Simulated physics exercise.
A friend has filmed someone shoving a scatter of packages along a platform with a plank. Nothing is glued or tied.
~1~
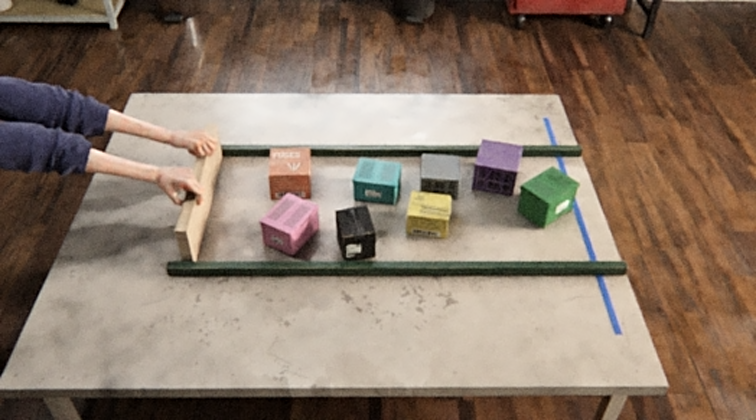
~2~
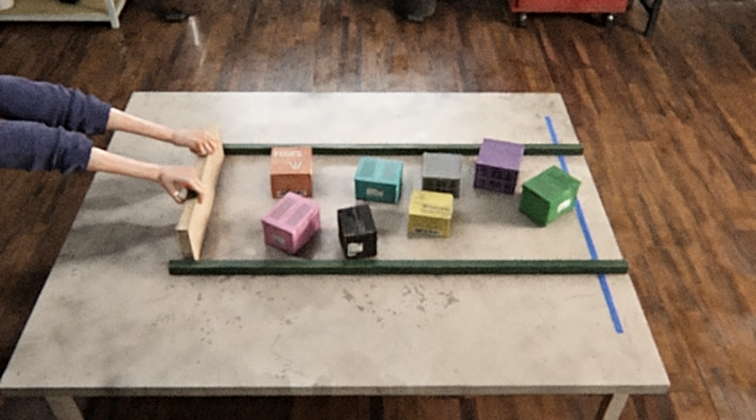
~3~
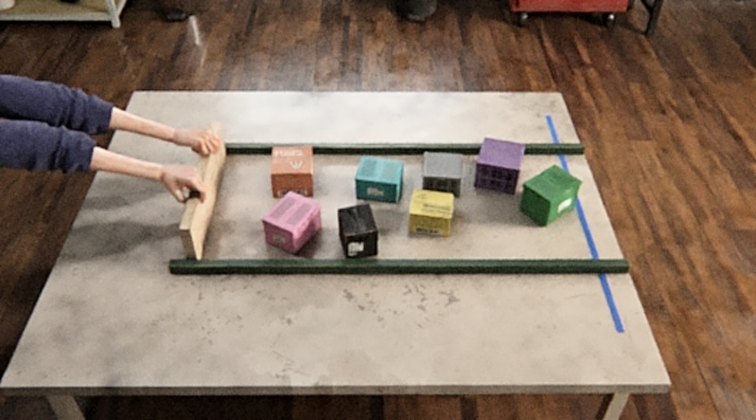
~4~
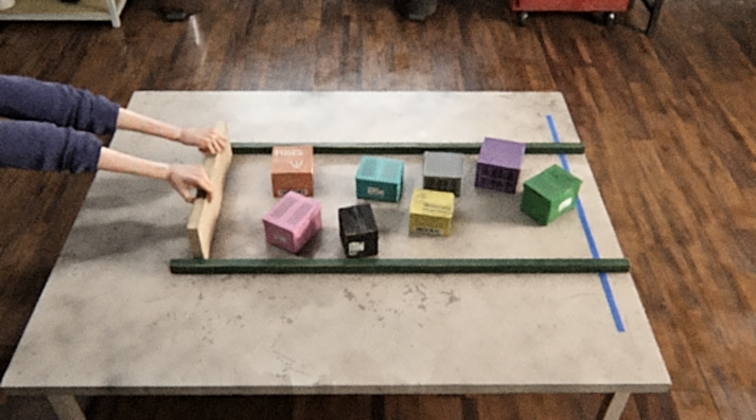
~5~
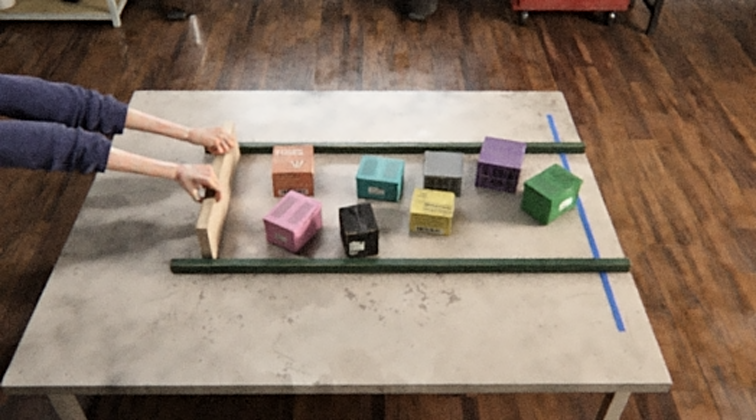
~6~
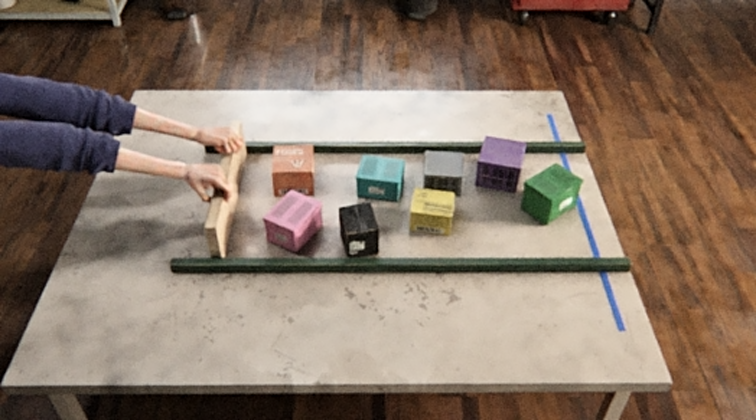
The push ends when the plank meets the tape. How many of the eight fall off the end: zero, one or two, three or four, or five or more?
Here the number that fall off is five or more.
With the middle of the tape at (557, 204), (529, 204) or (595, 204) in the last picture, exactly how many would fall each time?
Try by try, 6, 3 and 8.
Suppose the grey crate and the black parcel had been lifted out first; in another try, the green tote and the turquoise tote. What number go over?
It would be 4 and 4.
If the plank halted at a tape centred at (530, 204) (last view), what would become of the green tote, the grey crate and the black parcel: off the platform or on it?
The green tote comes down; the grey crate tumbles off; the black parcel does not fall.
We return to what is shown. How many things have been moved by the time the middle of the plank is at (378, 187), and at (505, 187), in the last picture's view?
The counts are 7 and 8.
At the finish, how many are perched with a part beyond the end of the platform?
2 of them.
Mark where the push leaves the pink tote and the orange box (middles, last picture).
The pink tote stops around (610, 213); the orange box around (597, 171).
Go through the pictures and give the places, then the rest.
Green tote (547, 198); purple crate (497, 167); grey crate (440, 177); plank (201, 190); tape (576, 208), in the first frame.
Purple crate (499, 166); plank (203, 189), in the second frame.
Grey crate (442, 175); yellow box (431, 213), in the third frame.
Green tote (550, 195); pink tote (293, 223), in the fourth frame.
Purple crate (501, 164); black parcel (359, 231), in the fifth frame.
Green tote (551, 195); purple crate (501, 164); grey crate (443, 174); plank (228, 187); tape (580, 204), in the sixth frame.
Early on, none off yet; green tote at rest near (551, 195); purple crate at rest near (501, 164); grey crate at rest near (443, 174).
A while later, none off yet; green tote travelled a little near (570, 199); purple crate travelled well along near (599, 162); grey crate travelled well along near (562, 173).
Finally, the number that fall off is five or more; lost, black parcel, turquoise tote, yellow box, grey crate, purple crate and green tote.
